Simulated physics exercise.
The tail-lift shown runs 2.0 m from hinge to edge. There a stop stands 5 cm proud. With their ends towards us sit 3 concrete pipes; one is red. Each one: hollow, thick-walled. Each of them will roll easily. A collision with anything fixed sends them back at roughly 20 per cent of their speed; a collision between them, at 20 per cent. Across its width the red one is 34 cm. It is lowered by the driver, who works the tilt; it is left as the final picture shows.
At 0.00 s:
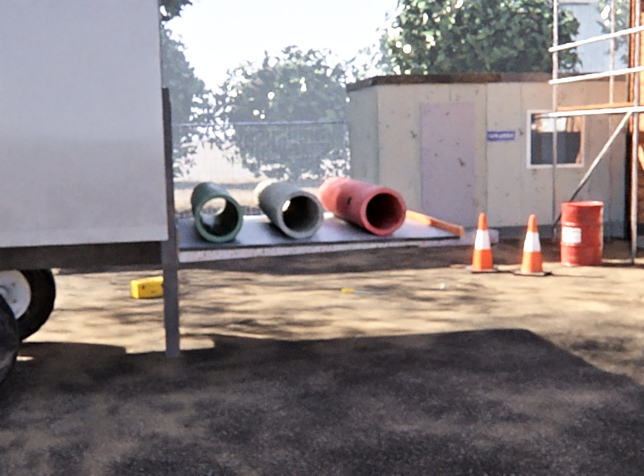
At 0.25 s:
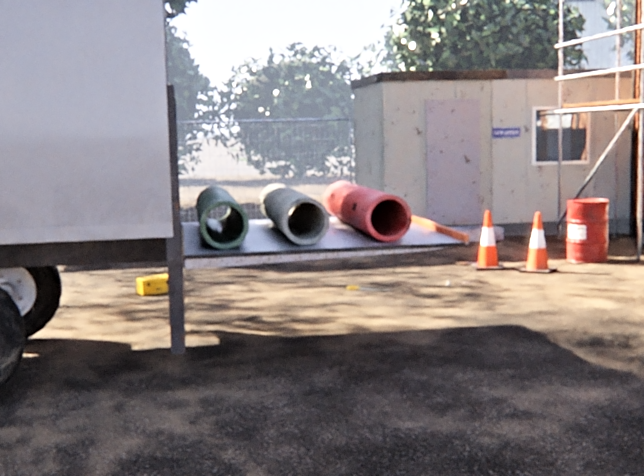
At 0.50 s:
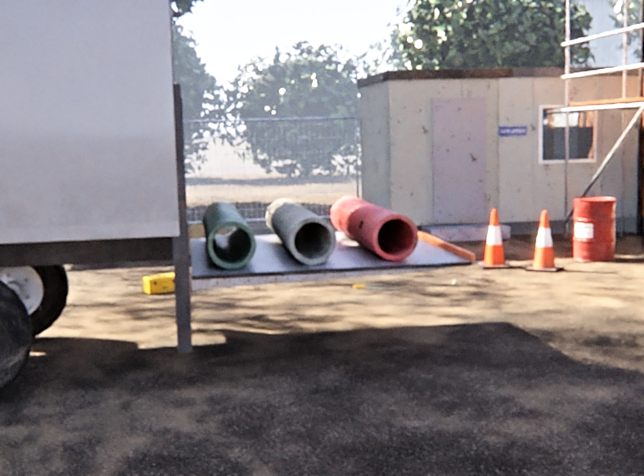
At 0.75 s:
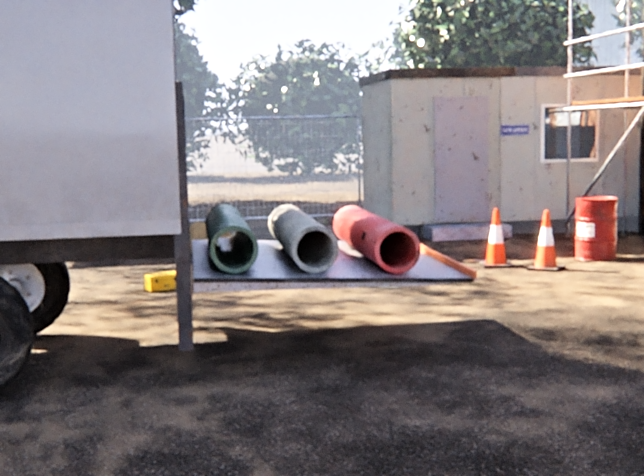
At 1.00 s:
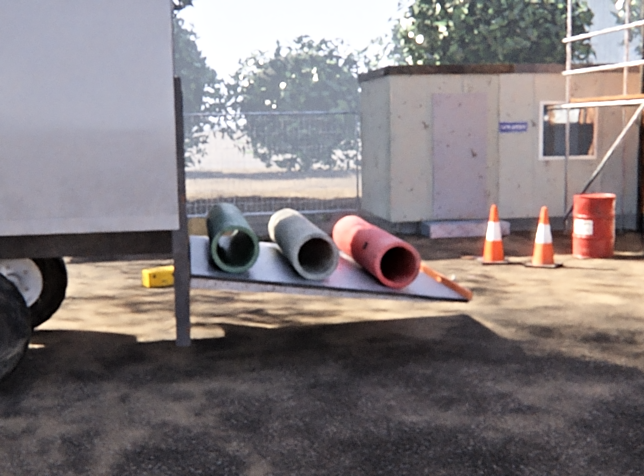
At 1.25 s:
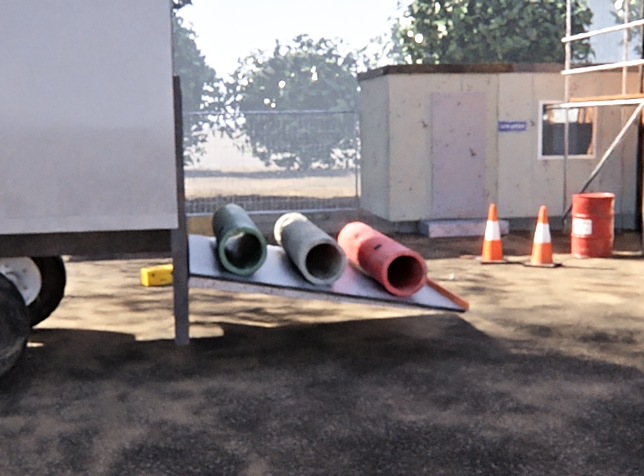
In a yard, a plate carrying green, grey and red pipes lowers and tilts down rightward.
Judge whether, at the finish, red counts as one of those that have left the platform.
It does count as one of them.
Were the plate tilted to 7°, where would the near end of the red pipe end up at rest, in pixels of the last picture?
It would finish close to (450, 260) in the last picture.
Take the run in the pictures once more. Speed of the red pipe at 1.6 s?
Roughly 0.7 m/s.
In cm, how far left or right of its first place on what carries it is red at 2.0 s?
Red: 45 to the right.
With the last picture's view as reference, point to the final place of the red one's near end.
(576, 333), roughly.
After 1.6 s, red is on the plate, 25 cm from the stop, rolling right; 0 over the stop so far.
After 2.0 s, red is on the plate, 5 cm from the stop, rolling right; 0 over the stop so far.
After 2.4 s, red is over the stop and falling; 1 over the stop so far.
At rest (4.8 s), red is on the ground; 3 over the stop so far.
